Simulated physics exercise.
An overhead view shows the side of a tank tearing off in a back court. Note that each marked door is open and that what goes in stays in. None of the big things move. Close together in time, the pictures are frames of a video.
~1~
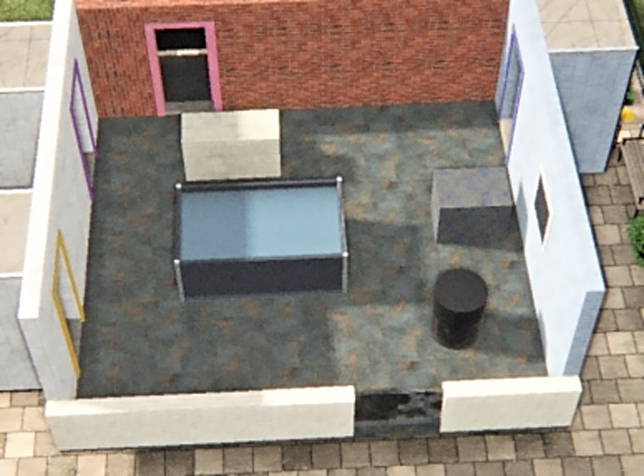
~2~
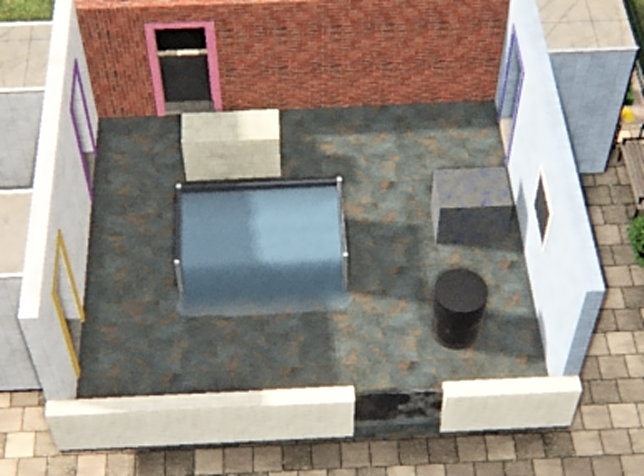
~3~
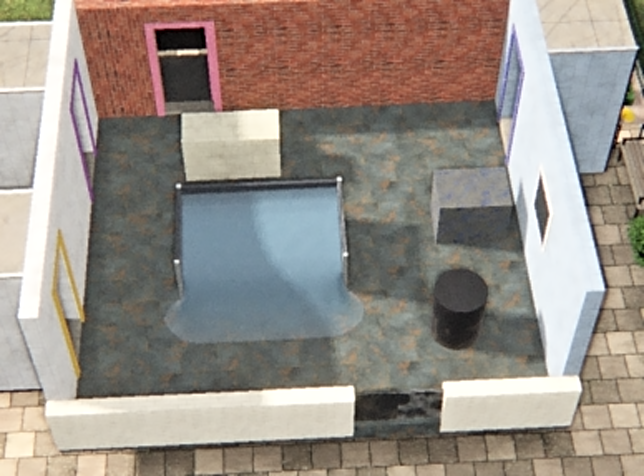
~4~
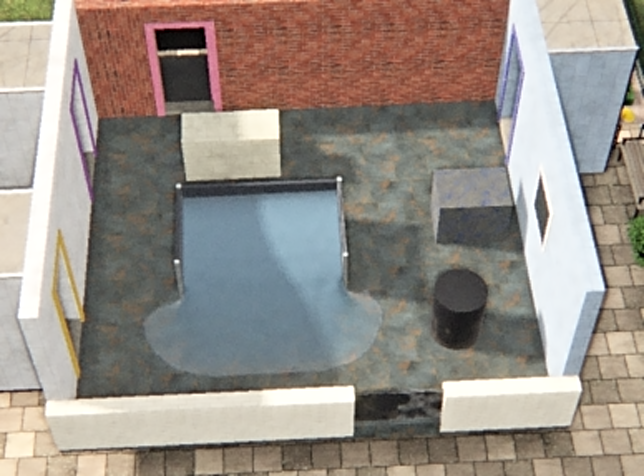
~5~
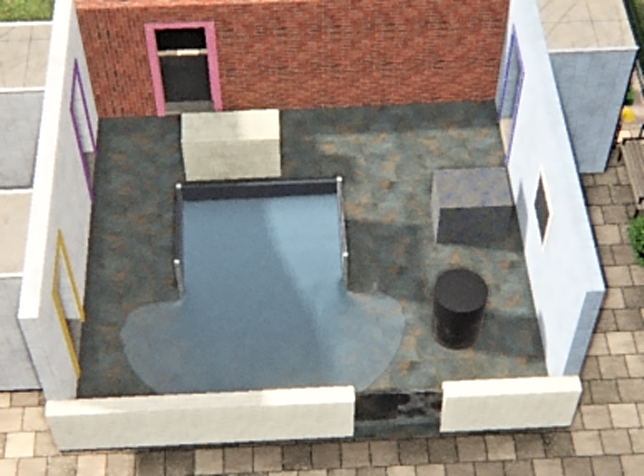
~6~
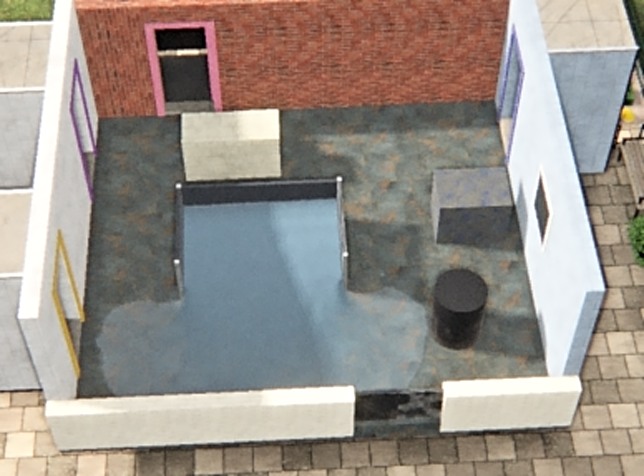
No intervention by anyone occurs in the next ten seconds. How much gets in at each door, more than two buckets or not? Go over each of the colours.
I expect the yellow door to see over two buckets; I expect the blue door to see two buckets at most; I expect the pink door to see over two buckets; I expect the purple door to see two buckets at most.
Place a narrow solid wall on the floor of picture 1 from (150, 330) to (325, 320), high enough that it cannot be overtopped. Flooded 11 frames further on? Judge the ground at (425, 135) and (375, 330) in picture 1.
As listed: Free of water, covered.
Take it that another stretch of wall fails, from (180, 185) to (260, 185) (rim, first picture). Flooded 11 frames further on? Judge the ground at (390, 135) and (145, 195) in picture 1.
One after the other: Wet, awash.
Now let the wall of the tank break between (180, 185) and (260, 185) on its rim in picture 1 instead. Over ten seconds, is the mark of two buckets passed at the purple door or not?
As I see it, the purple door surpasses the limit.
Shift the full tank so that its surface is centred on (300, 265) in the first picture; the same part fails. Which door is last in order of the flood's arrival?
It's the door marked pink that is reached last.
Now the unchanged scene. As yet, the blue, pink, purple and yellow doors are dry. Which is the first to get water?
The yellow one comes first.
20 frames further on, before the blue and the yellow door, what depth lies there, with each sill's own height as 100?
First around 10 percent, second around 200 percent.
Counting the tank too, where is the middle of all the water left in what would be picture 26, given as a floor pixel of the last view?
About (276, 328).
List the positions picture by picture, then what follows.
The first picture shows still water in the tank at (260, 223).
In the second picture, water pours out at (263, 281) and has run to (350, 296).
In the third picture, the front is at (356, 320), out from the gap at (263, 283).
In the fourth picture, the front is at (155, 344), out from the gap at (263, 285).
In the fifth picture, the front is at (138, 368), out from the gap at (263, 286).
In the sixth picture, water pours out at (263, 287) and has run to a hidden place.
A moment on, water covers 30 % of the floor; the yellow door wet at the sill, nothing in, the blue door not reached, the pink door not reached, the purple door not reached.
Next, water covers 35 % of the floor; the yellow door under two buckets in, the blue door not reached, the pink door not reached, the purple door not reached.
Then, water covers 65 % of the floor; the yellow door over two buckets in, the blue door not reached, the pink door not reached, the purple door wet at the sill, nothing in.
Later, water covers 90 % of the floor; the yellow door far over two buckets in, the blue door wet at the sill, nothing in, the pink door far over two buckets in, the purple door wet at the sill, nothing in.
In the end, water covers 100 % of the floor; the yellow door far over two buckets in, the blue door wet at the sill, nothing in, the pink door far over two buckets in, the purple door wet at the sill, nothing in.
